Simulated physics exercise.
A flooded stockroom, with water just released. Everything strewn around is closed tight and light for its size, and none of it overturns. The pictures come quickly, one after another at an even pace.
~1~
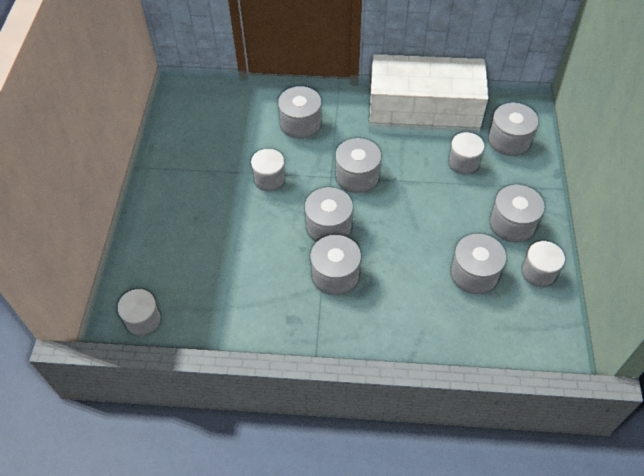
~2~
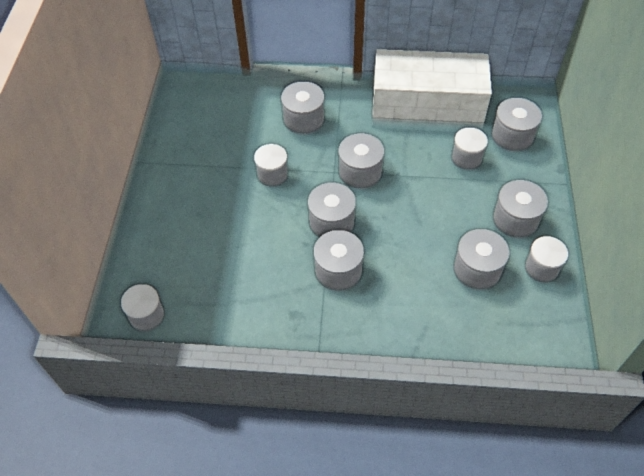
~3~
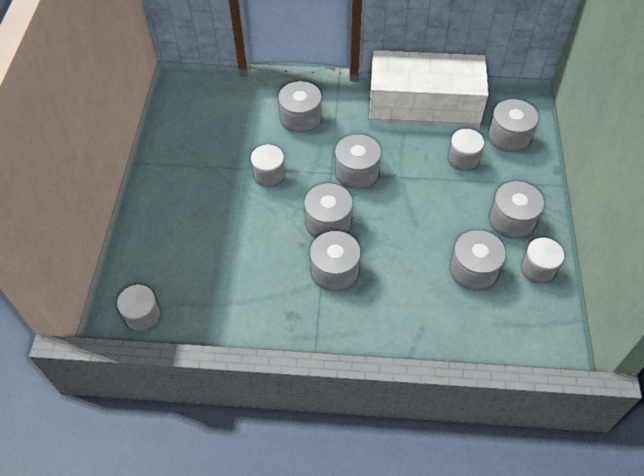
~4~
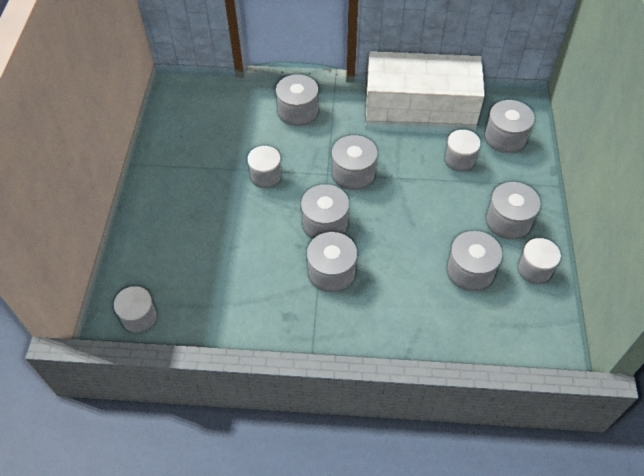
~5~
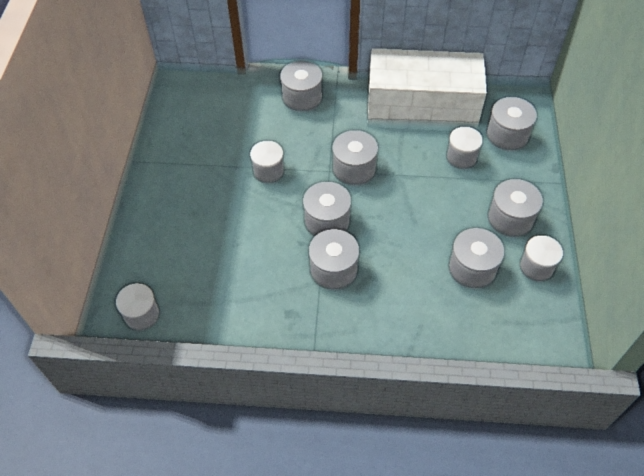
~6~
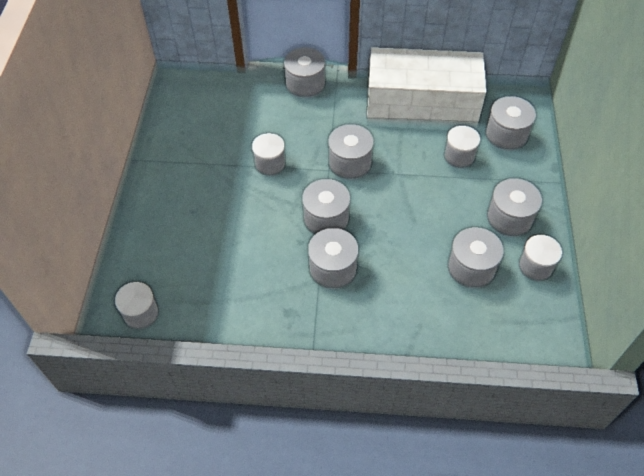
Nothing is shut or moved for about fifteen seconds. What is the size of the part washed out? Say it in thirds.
The portion is going to be a third to two thirds.
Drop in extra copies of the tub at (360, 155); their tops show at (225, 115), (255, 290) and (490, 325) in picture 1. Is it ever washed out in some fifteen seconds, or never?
Going through them one by one: Escaped / remained / remained.
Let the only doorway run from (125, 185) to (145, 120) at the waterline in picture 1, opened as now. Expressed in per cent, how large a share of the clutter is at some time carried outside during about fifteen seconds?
About 20 %.
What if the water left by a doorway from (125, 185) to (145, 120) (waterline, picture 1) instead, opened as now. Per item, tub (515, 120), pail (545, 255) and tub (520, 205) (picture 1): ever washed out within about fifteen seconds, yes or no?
Object by object: Never exits, never exits, never exits.
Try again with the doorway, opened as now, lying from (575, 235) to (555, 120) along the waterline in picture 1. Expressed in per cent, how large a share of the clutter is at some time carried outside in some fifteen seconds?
About 80 percent.
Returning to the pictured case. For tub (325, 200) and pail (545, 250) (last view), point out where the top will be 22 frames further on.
Estimate - first: (303, 51), second: (525, 225).
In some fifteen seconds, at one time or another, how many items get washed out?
5 in total.
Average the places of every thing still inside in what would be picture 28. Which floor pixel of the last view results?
Mean floor position: Approx. (375, 181) px, last view.
A moment on, 1 of 11 are out; 10 afloat.
Next, 3 of 11 are out; 8 afloat.
Later, 3 of 11 are out; 8 afloat.
In the end, 5 of 11 are out; 6 afloat.
